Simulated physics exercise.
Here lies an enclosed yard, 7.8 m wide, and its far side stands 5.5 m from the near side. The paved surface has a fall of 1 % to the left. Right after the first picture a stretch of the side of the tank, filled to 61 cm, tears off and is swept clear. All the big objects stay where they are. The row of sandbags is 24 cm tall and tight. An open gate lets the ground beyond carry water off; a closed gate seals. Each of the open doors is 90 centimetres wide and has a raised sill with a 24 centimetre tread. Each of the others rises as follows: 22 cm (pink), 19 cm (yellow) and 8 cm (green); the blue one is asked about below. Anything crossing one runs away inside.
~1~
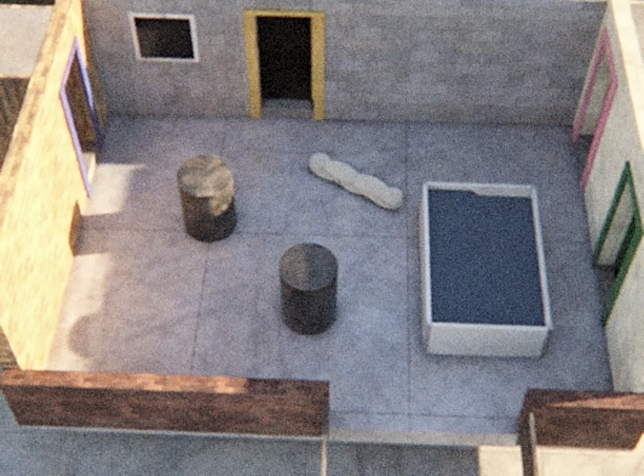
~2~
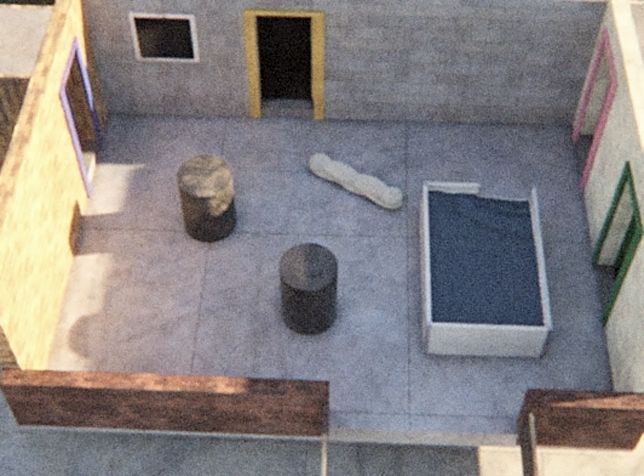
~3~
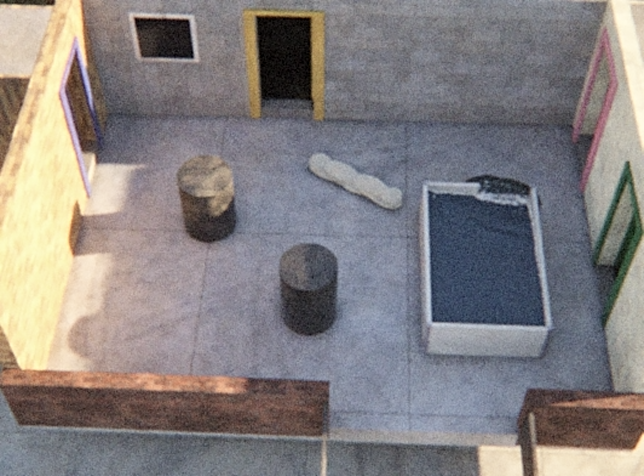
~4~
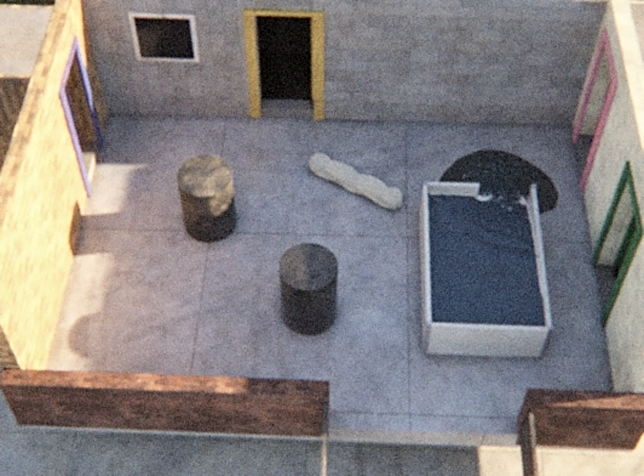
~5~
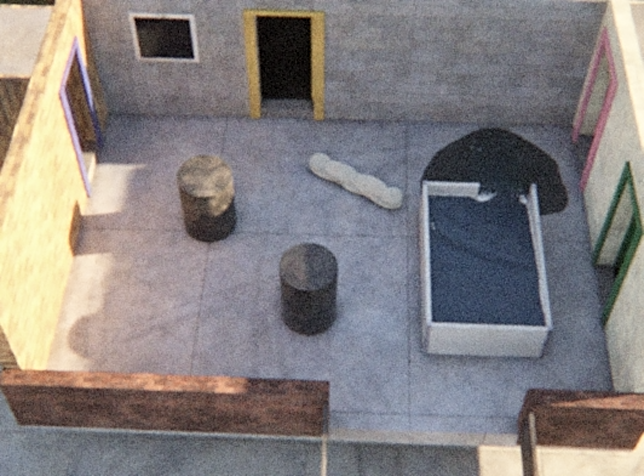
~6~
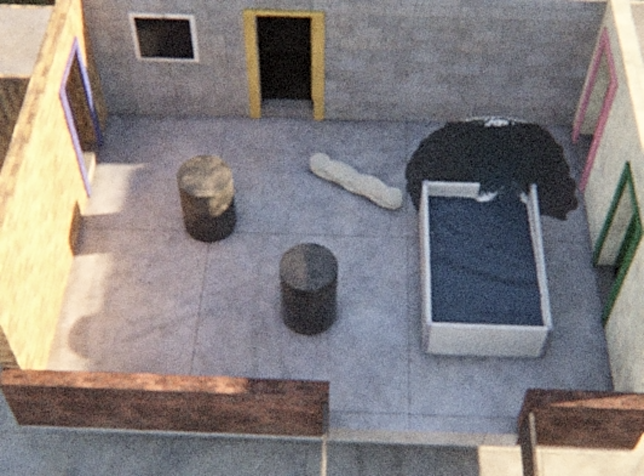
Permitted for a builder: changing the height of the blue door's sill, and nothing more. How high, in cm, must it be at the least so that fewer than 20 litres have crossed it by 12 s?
At least roughly 11.5 cm high.
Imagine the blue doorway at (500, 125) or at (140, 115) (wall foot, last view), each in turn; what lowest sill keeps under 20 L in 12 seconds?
You'd want roughly 27 cm there first, then roughly 11.5 cm.
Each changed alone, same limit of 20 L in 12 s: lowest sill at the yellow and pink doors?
Some 8.5 cm for yellow, some 21 cm for pink.
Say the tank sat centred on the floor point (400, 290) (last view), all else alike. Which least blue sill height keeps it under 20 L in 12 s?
Then it needs to be around 8.0 cm high.
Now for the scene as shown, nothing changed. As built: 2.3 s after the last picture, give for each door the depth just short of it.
At the pink door the depth is 25 cm, at blue 0 cm, at yellow 5 cm and at green 0 cm.
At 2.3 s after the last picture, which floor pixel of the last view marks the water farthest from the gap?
Roughly at (182, 118) in the last view.
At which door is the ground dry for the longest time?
Blue, last of all.
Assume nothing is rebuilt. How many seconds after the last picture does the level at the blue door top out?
Roughly at 6.5 s.
Then, 0.7 s after the last picture water covers 10 % of the floor, deepest (40 cm) near (571, 128); it has not reached the blue door.
Then, 2.3 s after the last picture water covers 25 % of the floor, deepest (30 cm) near (495, 126); it has not reached the blue door.
Then, 11.3 s after the last picture water covers 85 % of the floor, deepest (12 cm) near (38, 401); 10 cm at the blue door, 0 litres in over its 18 cm sill.
At the blue door as built, the water peaked near 15 cm, 6.3 s after the last picture.
With a sill of 10 cm, 39 litres would have come in within the 12 s; with 14 cm, 3 litres. So under 20 litres takes about 11.5 cm.
